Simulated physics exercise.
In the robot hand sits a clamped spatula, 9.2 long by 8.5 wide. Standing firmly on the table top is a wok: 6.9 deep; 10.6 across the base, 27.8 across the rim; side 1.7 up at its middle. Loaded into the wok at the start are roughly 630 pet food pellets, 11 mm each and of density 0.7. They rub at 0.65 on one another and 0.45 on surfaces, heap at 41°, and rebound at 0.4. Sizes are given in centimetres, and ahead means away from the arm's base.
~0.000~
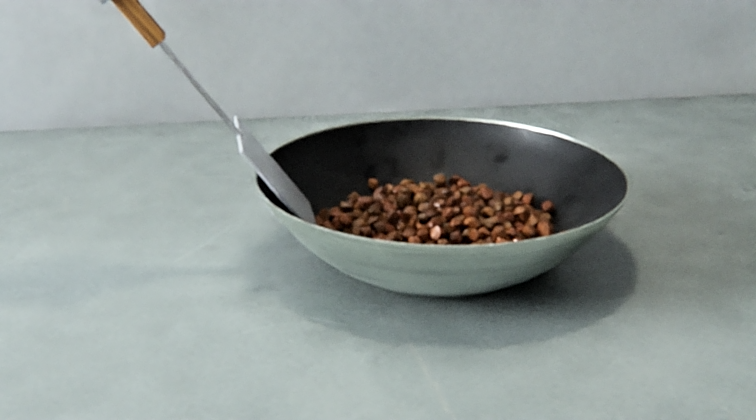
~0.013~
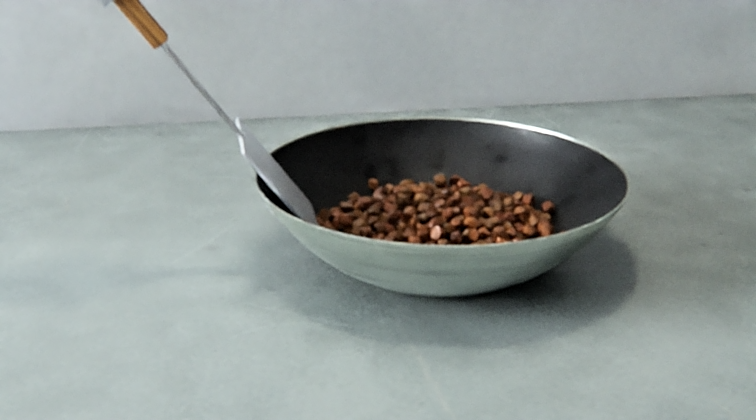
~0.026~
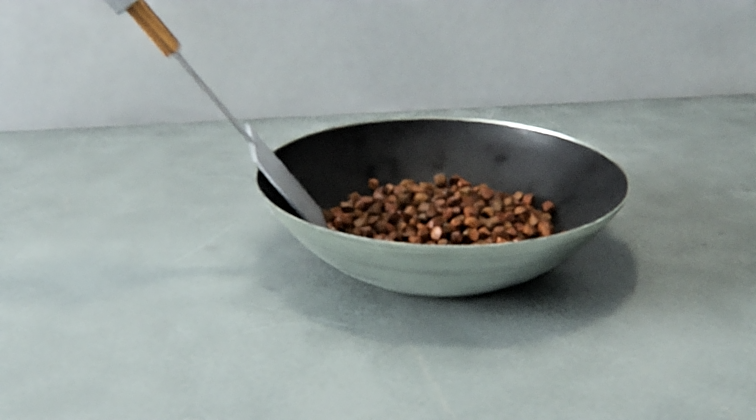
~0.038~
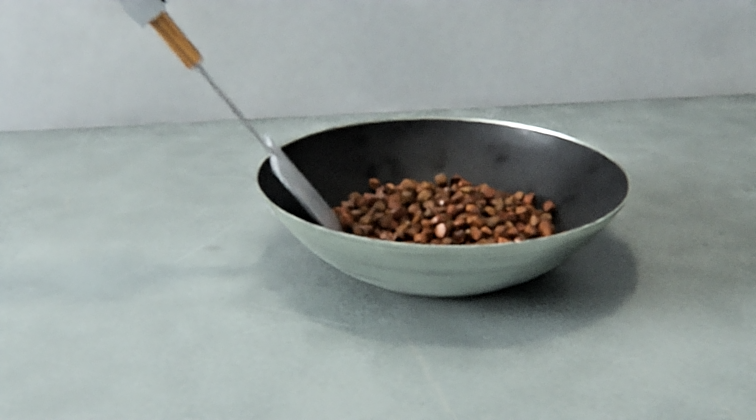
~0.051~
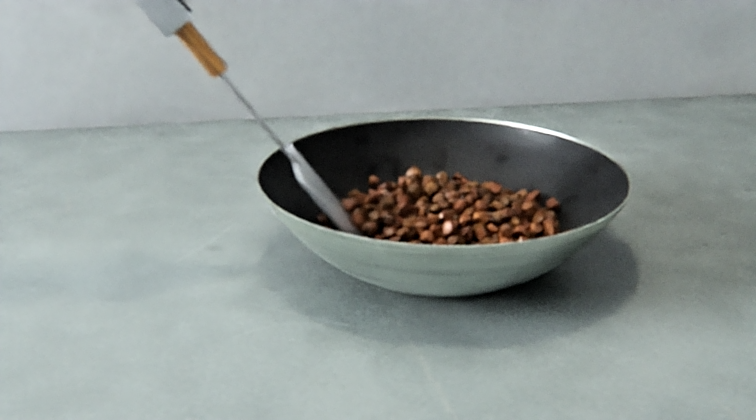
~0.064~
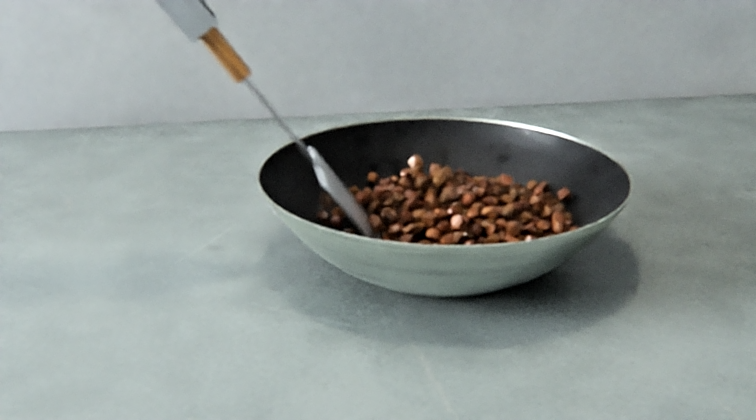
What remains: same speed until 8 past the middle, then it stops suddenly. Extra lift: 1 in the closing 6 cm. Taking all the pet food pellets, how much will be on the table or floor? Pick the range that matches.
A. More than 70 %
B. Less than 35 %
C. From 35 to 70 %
C, from 35 to 70 %.
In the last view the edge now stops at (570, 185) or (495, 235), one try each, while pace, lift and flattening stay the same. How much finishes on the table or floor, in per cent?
First try about 55 percent, second about 0 percent.
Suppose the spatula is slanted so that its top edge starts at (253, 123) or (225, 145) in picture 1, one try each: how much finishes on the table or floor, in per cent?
Close to 50 and 40 percent respectively.
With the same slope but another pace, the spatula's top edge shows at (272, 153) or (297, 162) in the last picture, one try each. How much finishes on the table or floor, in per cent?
Respectively, some 15 and 35 per cent.
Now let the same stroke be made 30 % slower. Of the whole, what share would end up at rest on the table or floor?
It would be roughly 35 percent.
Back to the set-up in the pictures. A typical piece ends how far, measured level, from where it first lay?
Distance: Near 15 cm.
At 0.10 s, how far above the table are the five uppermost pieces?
I'd say close to 7 cm on average.
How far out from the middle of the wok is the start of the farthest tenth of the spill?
That distance is around 35 cm.
By 0.10 s, sloping 54°, highest piece 9 above the table; 629 in the wok.
By 0.13 s, sloping 54°, highest piece 13 above the table; 628 in the wok, 1 on the blade or in flight.
By 0.34 s, sloping 54°, highest piece 14 above the table; 337 in the wok, 20 on the table or floor, 272 on the blade or in flight.
By 1.39 s, sloping 54°, highest piece 6 above the table; 337 in the wok, 292 on the table or floor.
Final count, 337 in the wok, 292 on the table or floor. That is 46 % on the table or floor.
